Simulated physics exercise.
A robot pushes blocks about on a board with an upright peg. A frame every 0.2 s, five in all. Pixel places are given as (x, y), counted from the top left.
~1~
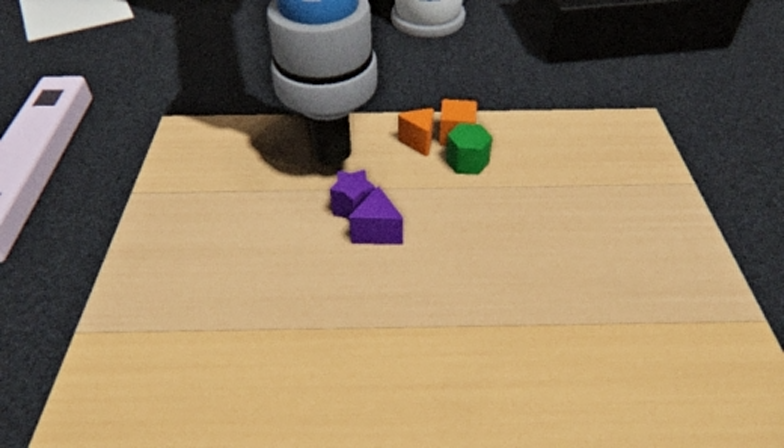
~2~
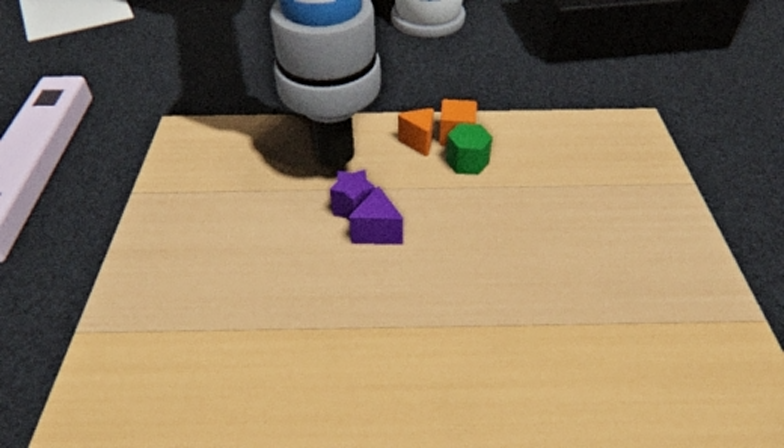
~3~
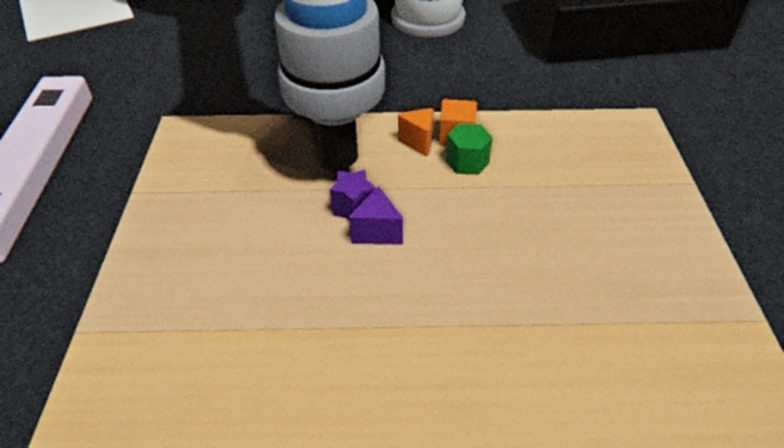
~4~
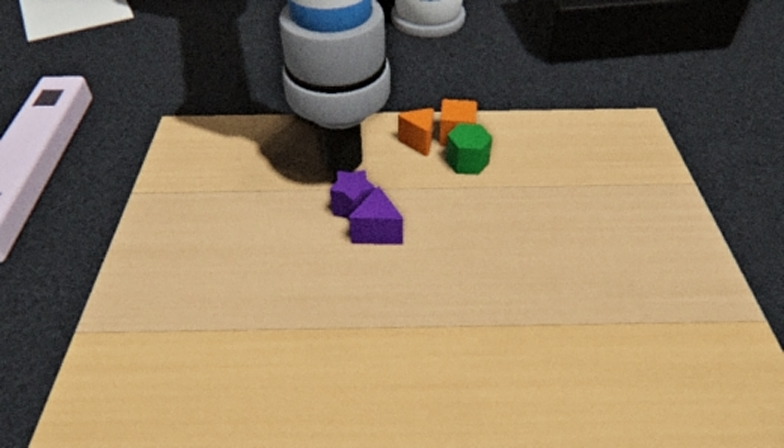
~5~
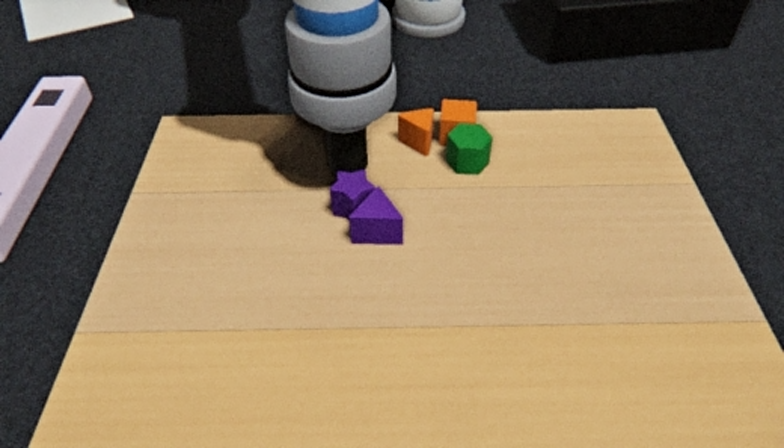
At the start, a robot's dark peg stands just behind a purple star and a purple triangular block, with two orange blocks and a green one grouped to the right. The peg then drifts slightly right and a little nearer the star, while all five blocks stay still.
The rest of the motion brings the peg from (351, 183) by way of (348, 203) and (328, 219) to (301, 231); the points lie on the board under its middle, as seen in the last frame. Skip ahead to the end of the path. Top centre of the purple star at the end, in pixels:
Final place: (344, 215).
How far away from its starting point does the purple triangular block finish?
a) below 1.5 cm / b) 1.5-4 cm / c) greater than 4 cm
The correct letter is b.
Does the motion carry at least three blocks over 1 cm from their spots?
Final answer: No.
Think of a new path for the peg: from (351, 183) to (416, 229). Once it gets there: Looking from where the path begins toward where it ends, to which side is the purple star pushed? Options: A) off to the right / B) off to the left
The answer is A.
On the path given first. Halfway along, peg at (338, 194); purple star at (350, 210), turned 20° anticlockwise; purple triangular block at (386, 218).
At the end, peg at (298, 212); purple star at (344, 215), turned 40° anticlockwise; purple triangular block at (387, 218).
